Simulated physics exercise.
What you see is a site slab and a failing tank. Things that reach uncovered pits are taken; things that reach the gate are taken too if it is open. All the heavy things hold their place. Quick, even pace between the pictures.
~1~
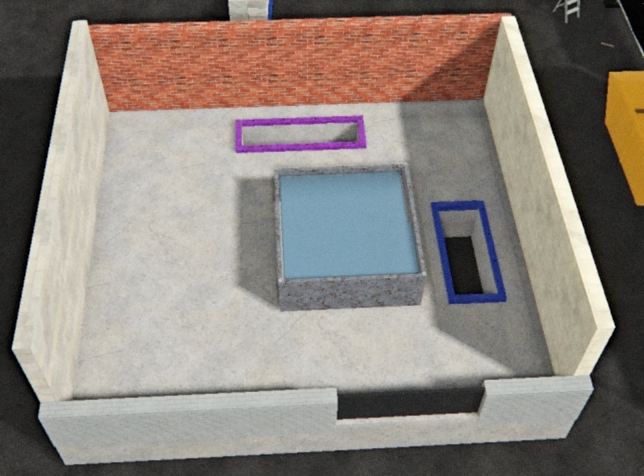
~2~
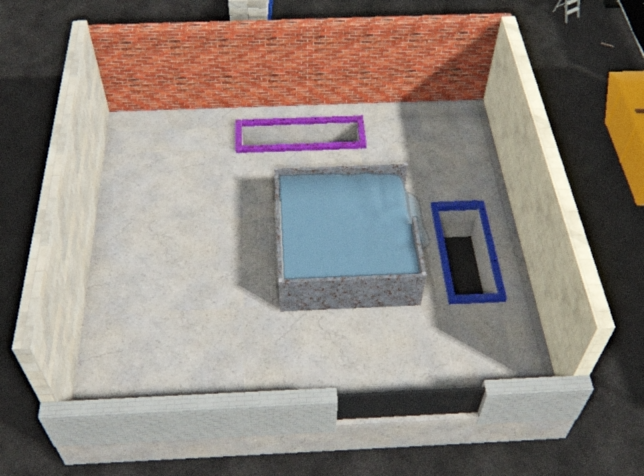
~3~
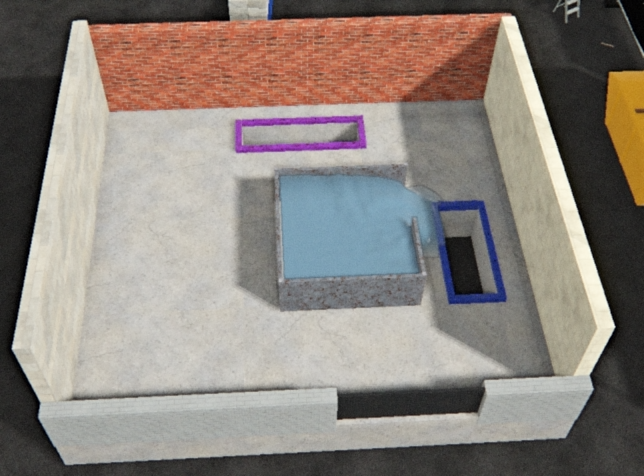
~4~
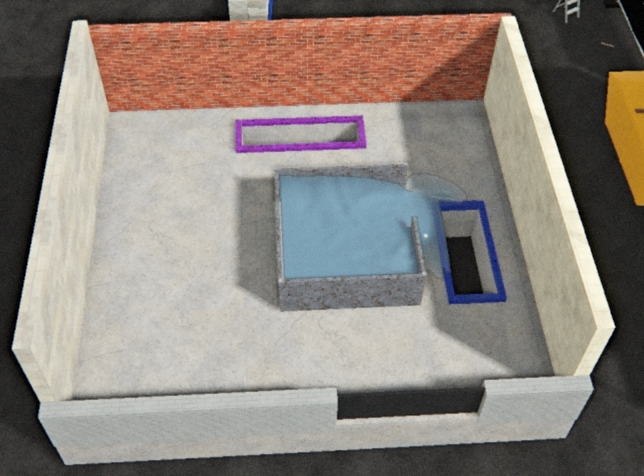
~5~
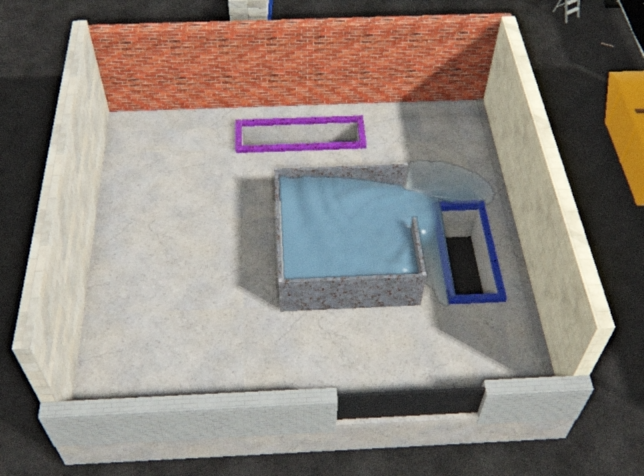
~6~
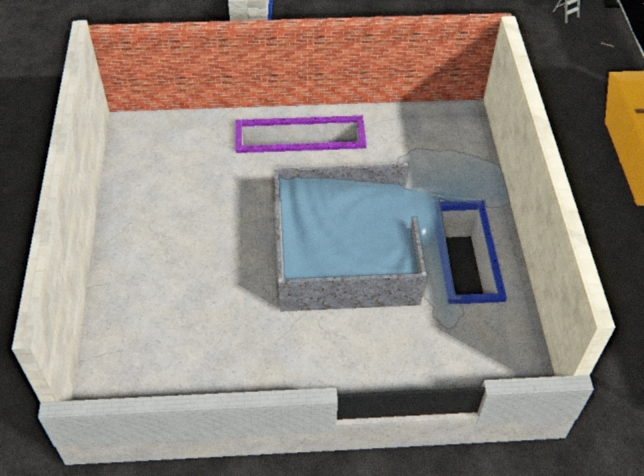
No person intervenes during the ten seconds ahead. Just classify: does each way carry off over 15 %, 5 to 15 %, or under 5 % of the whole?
The gate carries off under 5 %; the purple pit carries off under 5 %; the blue pit carries off over 15 %.
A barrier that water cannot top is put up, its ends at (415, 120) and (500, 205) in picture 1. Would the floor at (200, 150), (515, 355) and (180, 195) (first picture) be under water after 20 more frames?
In the order given, the spots are spared, swamped and spared.
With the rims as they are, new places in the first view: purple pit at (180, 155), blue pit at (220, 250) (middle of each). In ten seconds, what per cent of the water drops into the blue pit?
Blue: 2 %.
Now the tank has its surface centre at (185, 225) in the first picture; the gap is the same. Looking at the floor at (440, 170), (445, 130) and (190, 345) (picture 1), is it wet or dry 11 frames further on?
Spot 1 wetted, spot 2 wetted, spot 3 unwetted.
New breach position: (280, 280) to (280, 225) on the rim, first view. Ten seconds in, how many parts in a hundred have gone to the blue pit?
Blue: 0 %.
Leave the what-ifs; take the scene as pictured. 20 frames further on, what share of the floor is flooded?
I make it 30 per cent.
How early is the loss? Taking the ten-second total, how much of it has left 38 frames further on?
Result, approximate: 90 per cent.
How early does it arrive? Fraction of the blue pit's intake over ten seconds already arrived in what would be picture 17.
About 50 %.
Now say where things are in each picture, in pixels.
The first frame shows the open tank at (346, 223) is whole and still.
In the second frame, water pours out at (405, 213) and has run to a hidden place.
In the third frame, water pours out at (405, 213) and has run to (437, 253).
In the fourth frame, the front is at (441, 275), out from the gap at (405, 214).
In the fifth frame, the front is at (485, 184), out from the gap at (405, 214).
In the sixth frame, water pours out at (405, 214) and has run to (501, 171).
A moment on, water covers 15 % of the floor; the gate 0 %, the purple pit 0 %, the blue pit 12 %.
Next, water covers 15 % of the floor; the gate 0 %, the purple pit 0 %, the blue pit 20 %.
Then, water covers 30 % of the floor; the gate 0 %, the purple pit 0 %, the blue pit 27 %.
Later, water covers 45 % of the floor; the gate 0 %, the purple pit 2 %, the blue pit 34 %.
In the end, water covers 85 % of the floor; the gate 0 %, the purple pit 2 %, the blue pit 38 %.
